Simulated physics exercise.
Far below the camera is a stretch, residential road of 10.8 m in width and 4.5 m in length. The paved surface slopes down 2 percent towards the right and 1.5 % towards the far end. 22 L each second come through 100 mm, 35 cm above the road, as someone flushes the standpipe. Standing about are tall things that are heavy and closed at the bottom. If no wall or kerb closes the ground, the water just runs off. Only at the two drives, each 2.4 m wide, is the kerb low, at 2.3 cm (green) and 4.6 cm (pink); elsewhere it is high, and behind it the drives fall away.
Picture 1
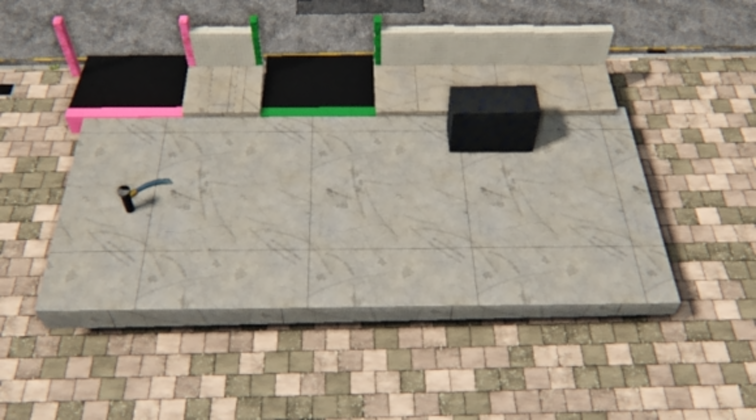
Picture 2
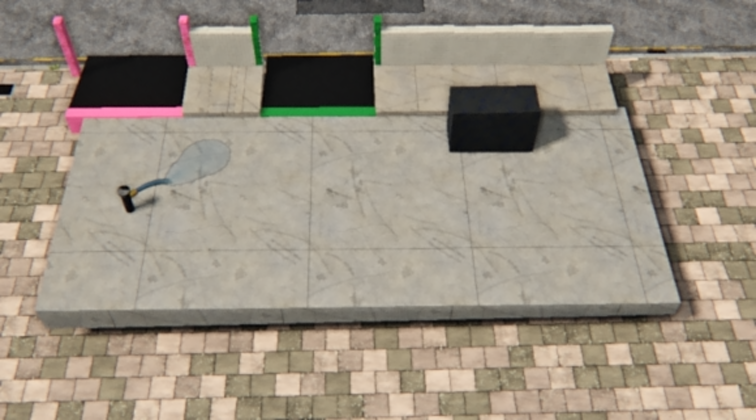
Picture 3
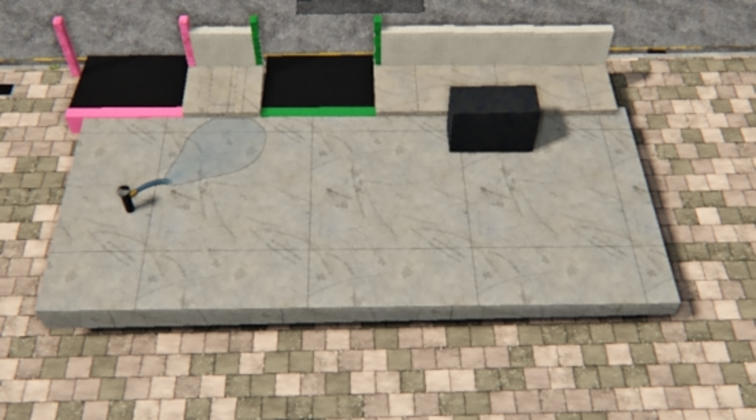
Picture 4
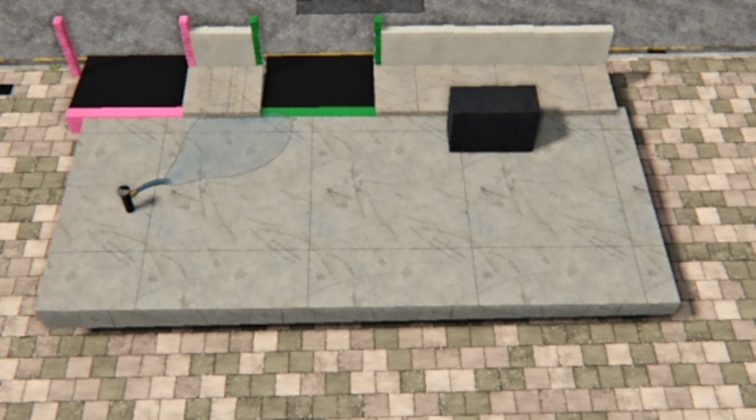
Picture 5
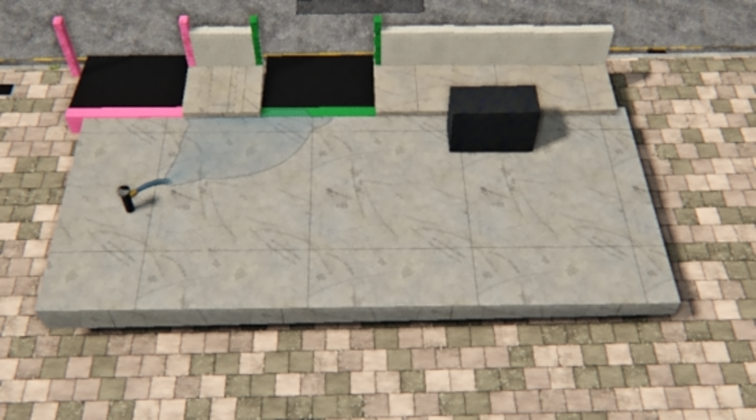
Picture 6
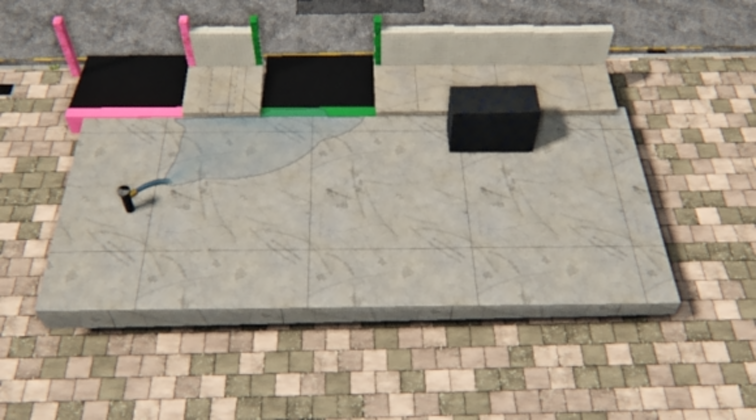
A pale, marbled slab of paved surface lies across patterned brick paving, seen from high above by a still camera. A short dark spout stands at the left, a black block sits at the upper right, and pink and green posts flank two black openings along the far edge, with low white walls beside them. Clear water jets rightward from the spout, spreads into a thin sheet toward the far edge, then widens rightward along it past the green-edged opening.
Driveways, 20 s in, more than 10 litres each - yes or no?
Green driveway - yes, more than 10 litres; pink driveway - no, 10 litres or less.
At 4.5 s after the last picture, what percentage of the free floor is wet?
Wet share: Around 20 %.
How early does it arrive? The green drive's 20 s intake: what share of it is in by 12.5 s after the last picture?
Roughly 75 percent.
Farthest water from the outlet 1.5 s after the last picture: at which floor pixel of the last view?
Tip position: Roughly (418, 120), last view.
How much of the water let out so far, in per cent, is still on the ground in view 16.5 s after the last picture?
72 %.
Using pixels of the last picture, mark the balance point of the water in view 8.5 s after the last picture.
Around (368, 139).
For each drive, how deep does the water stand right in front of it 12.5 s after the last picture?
Depths in centimetres: Green 3.5, pink 0.6.
Then, 1.5 s after the last picture water covers 10 % of the floor and is deepest (5 cm) near (244, 121); green driveway 3.1 cm at the lowered kerb, 4 L in, pink driveway not reached.
Then, 4.5 s after the last picture water covers 20 % of the floor and is deepest (5 cm) near (236, 121); green driveway 3.3 cm at the lowered kerb, 11 L in, pink driveway not reached.
Then, 8.5 s after the last picture water covers 25 % of the floor and is deepest (6 cm) near (435, 120); green driveway 3.3 cm at the lowered kerb, 22 L in, pink driveway not reached.
Then, 12.5 s after the last picture water covers 30 % of the floor and is deepest (6 cm) near (445, 132); green driveway 3.3 cm at the lowered kerb, 33 L in, pink driveway not reached.
Then, 16.5 s after the last picture water covers 35 % of the floor and is deepest (6 cm) near (445, 132); green driveway 3.3 cm at the lowered kerb, 44 L in, pink driveway not reached.
